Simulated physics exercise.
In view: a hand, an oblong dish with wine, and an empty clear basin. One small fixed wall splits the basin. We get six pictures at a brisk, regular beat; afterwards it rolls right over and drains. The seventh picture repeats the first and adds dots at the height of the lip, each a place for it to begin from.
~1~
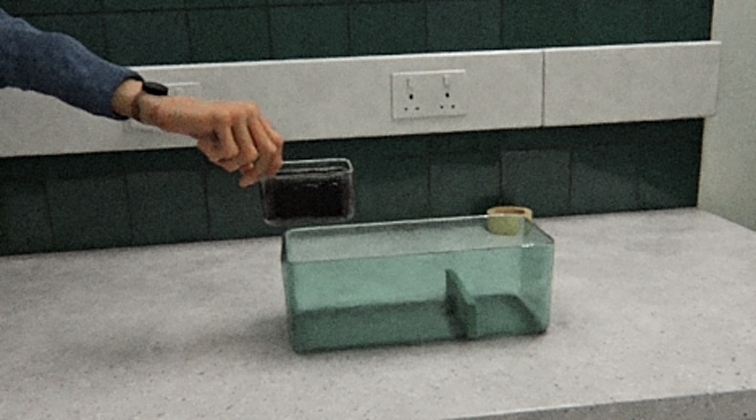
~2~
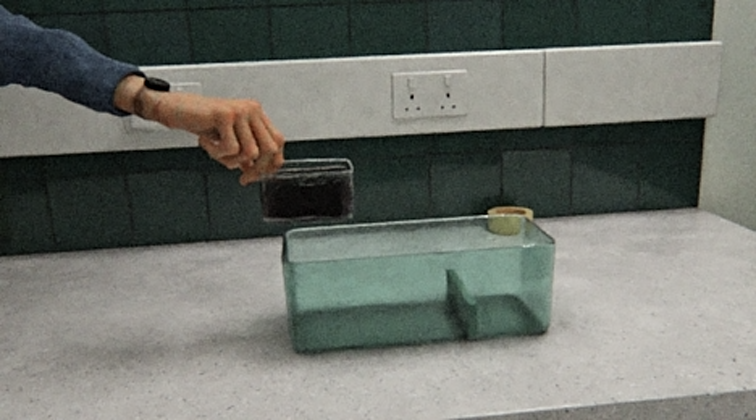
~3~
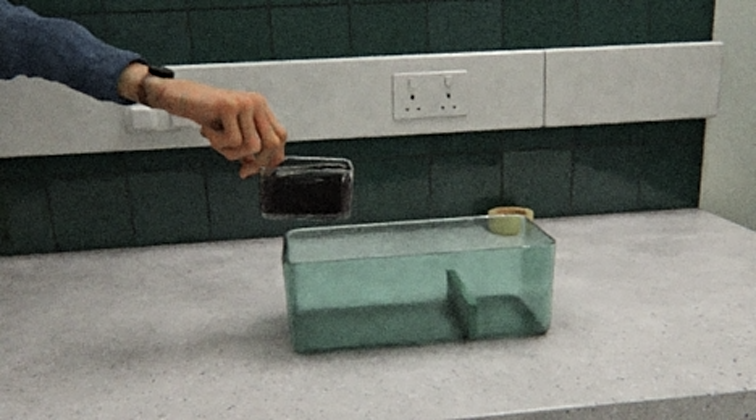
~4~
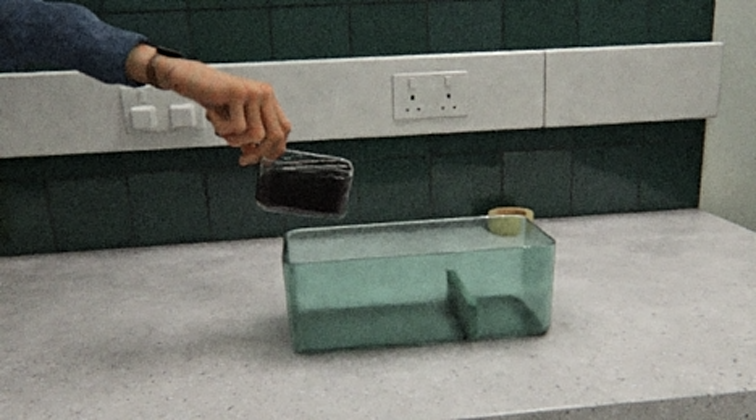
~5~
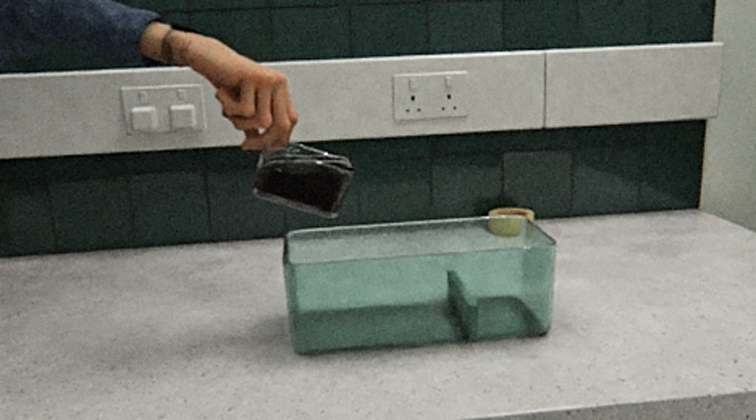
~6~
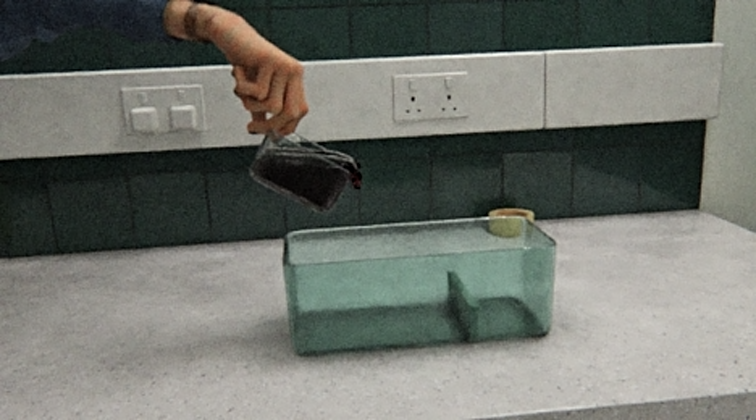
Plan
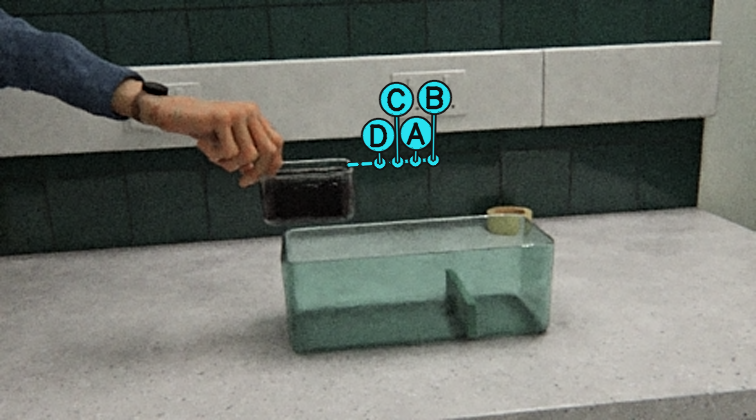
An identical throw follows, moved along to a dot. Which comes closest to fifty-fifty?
D beats the others.
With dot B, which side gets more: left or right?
More ends on the right.
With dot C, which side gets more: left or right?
More ends on the right.
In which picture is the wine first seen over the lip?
In picture 5.
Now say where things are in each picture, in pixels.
Upright, lip at (348, 164); basin from (291, 352) to (548, 329); top of the wall at (460, 285); nothing has left yet, in the first picture.
Upright, lip at (349, 165); nothing has left yet, in the second picture.
Tipped about 6°, lip at (350, 165); nothing has left yet, in the third picture.
Tipped about 12°, lip at (350, 165); nothing has left yet, in the fourth picture.
Tipped about 21°, lip at (350, 166); wine is over the lip, down to (350, 166), in the fifth picture.
Tipped about 31°, lip at (350, 167); wine is over the lip, down to (354, 181), in the sixth picture.
In cyan, A at (415, 160); B at (433, 159); C at (397, 161); D at (379, 162).
Choosing A, about 10 % ends left of the wall and 89 % right of it.
Choosing B, about 18 % ends left of the wall and 82 % right of it.
Choosing C, about 29 % ends left of the wall and 70 % right of it.
Choosing D, about 48 % ends left of the wall and 51 % right of it.
